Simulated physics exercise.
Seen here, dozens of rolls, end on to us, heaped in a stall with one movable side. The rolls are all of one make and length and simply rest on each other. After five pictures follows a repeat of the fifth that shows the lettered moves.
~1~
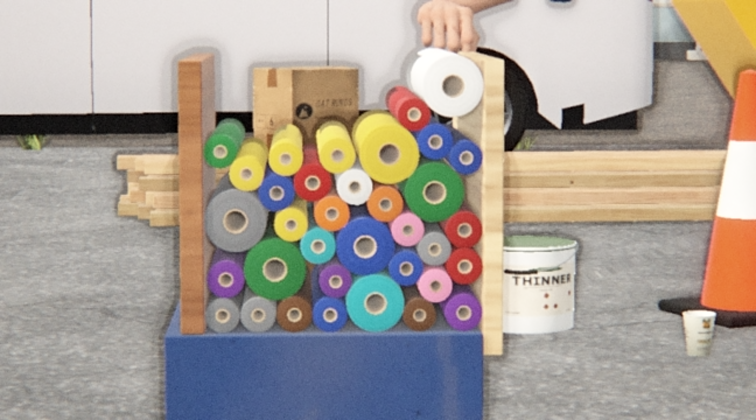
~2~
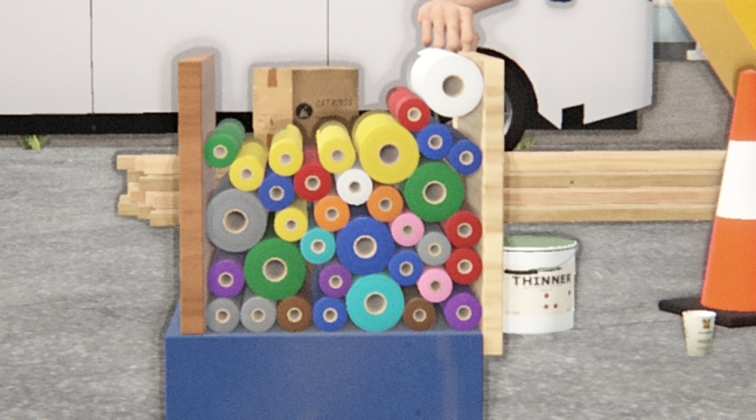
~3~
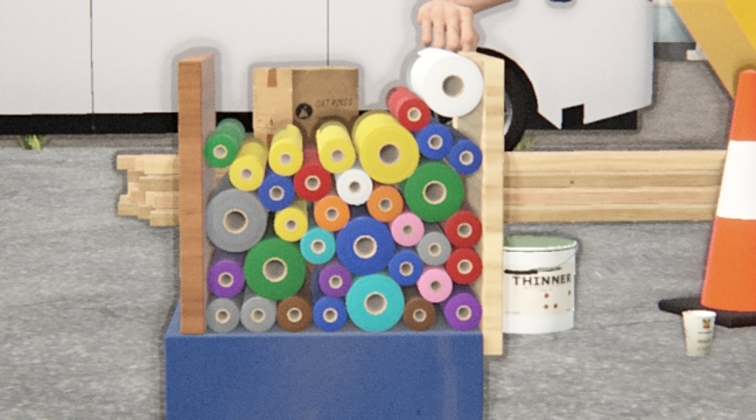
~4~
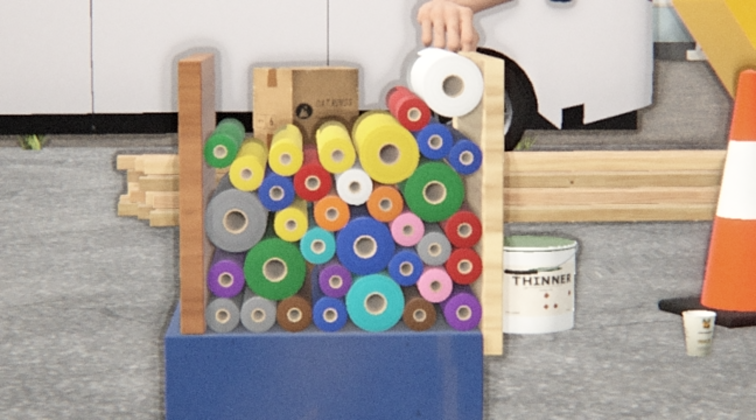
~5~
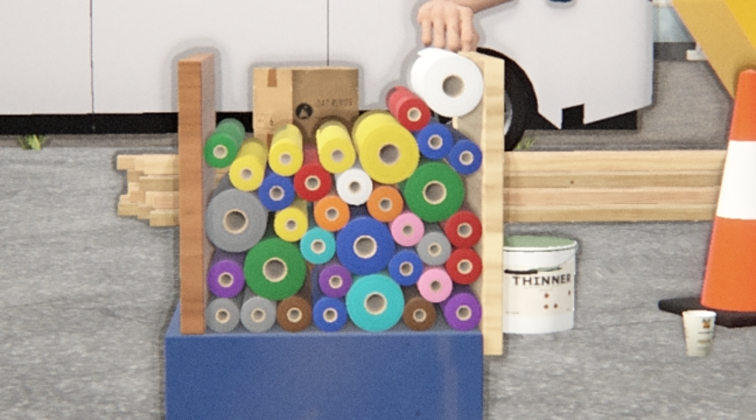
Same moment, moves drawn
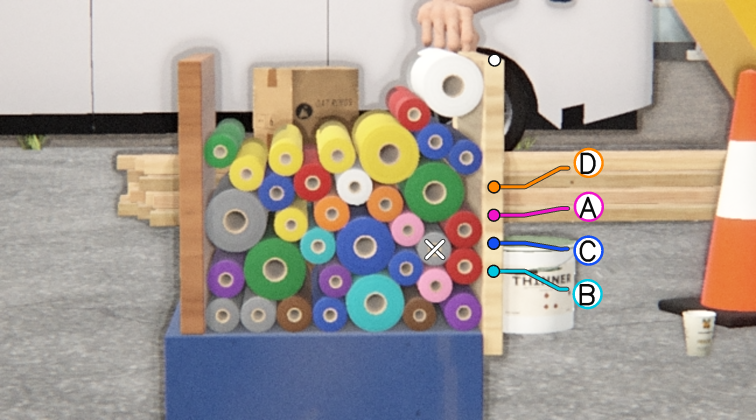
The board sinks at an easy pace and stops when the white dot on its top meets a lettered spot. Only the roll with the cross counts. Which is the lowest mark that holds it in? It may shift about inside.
At most to B.
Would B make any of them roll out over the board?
Yes, at B.
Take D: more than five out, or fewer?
It loses fewer than five.
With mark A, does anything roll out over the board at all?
At A: Yes.
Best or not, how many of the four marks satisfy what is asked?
Four of them.
On the marked copy, A at (494, 215); B at (493, 271); C at (493, 243); D at (494, 187); the cross at (435, 249); the white dot at (494, 60).
Taking B. A third of the way, top of the board (484, 151).
Two thirds of the way, top of the board (483, 252).
When it is over, top of the board (483, 270), about seven out over the board, the crossed one still inside.
As for the rest, A keeps the crossed one inside; C keeps the crossed one inside; D keeps the crossed one inside.
